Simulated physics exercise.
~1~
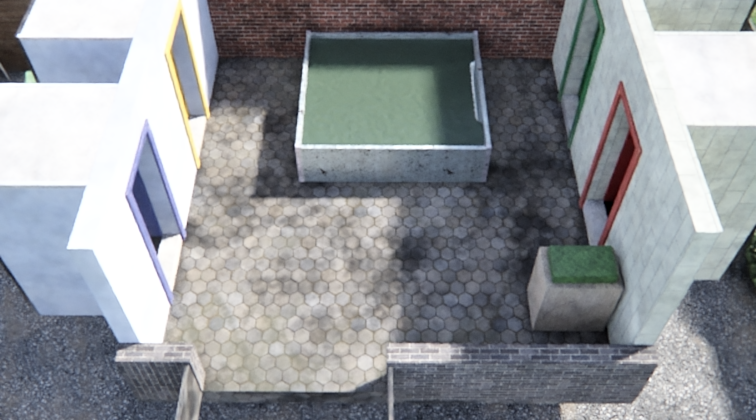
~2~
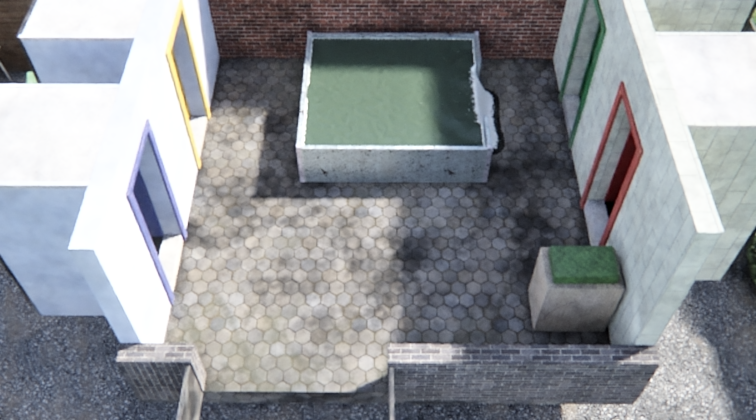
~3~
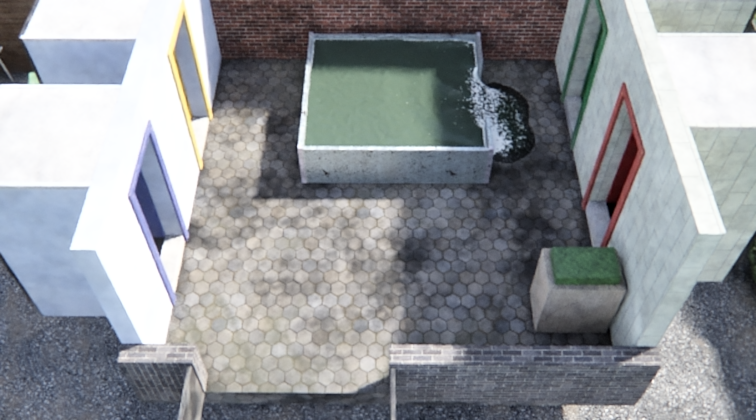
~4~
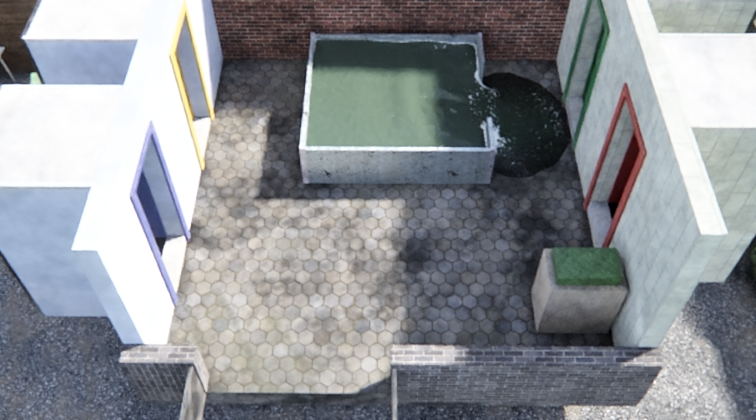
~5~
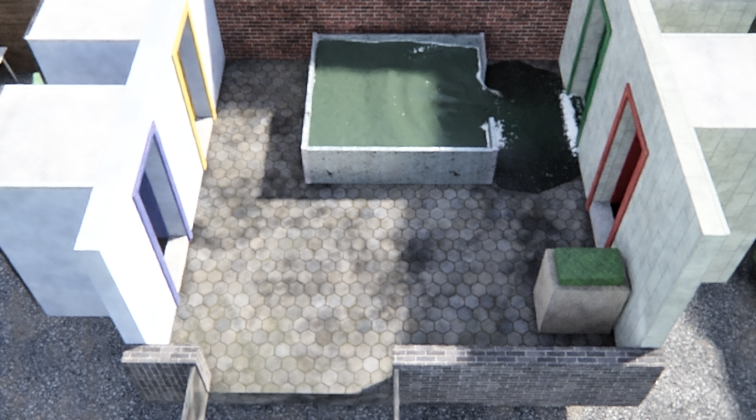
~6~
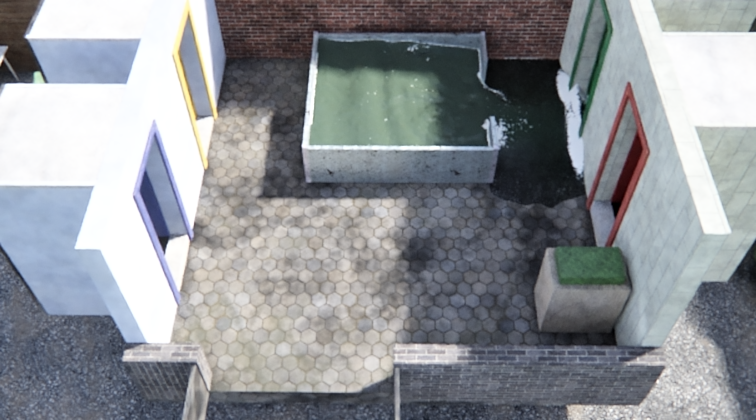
In a paved courtyard between pale walls with coloured doorways, a raised tank of green water broke open on its right side, and water poured out, spread across the paving and splashed against the right wall.
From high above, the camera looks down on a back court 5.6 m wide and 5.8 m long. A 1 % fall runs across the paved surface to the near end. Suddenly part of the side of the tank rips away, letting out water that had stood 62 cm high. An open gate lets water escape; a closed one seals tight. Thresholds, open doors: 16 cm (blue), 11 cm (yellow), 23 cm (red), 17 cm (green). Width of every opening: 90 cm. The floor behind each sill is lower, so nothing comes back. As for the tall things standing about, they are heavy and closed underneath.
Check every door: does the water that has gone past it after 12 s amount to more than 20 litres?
Blue door: It does not. Yellow door: It does not. Red door: It does not. Green door: It does.
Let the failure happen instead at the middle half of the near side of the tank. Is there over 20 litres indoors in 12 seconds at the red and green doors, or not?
Compared with that limit, red falls short while green falls short.
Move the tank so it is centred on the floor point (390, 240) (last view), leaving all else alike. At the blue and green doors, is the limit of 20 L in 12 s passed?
So the blue door keeps within it and the green door keeps within it.
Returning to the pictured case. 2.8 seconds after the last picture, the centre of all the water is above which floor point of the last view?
Close to (442, 137) in the last picture.
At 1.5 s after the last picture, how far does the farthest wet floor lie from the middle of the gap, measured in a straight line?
Roughly 4.6 m.
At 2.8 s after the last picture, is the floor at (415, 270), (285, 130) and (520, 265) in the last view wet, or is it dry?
First spot soaked, second bone dry, third soaked.
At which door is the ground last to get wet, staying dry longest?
The blue door.
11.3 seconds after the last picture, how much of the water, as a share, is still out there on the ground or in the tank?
Still there: Roughly 68 %.
Then, 0.7 s after the last picture water covers 15 % of the floor and is deepest (46 cm) near (560, 65); blue door not reached, yellow door not reached, red door 8 cm at the sill, 0 L in, green door 41 cm at the sill, 120 L in.
Then, 1.5 s after the last picture water covers 25 % of the floor and is deepest (43 cm) near (568, 104); blue door not reached, yellow door not reached, red door 10 cm at the sill, 0 L in, green door 40 cm at the sill, 265 L in.
Then, 2.8 s after the last picture water covers 50 % of the floor and is deepest (34 cm) near (573, 128); blue door not reached, yellow door not reached, red door 10 cm at the sill, 0 L in, green door 31 cm at the sill, 453 L in.
Then, 6.3 s after the last picture water covers 90 % of the floor and is deepest (22 cm) near (578, 287); blue door 12 cm at the sill, 0 L in, yellow door 3 cm at the sill, 0 L in, red door 13 cm at the sill, 0 L in, green door 20 cm at the sill, 605 L in.
Then, 11.3 s after the last picture water covers 95 % of the floor and is deepest (16 cm) near (578, 287); blue door 9 cm at the sill, 0 L in, yellow door 6 cm at the sill, 0 L in, red door 9 cm at the sill, 0 L in, green door 13 cm at the sill, 615 L in.
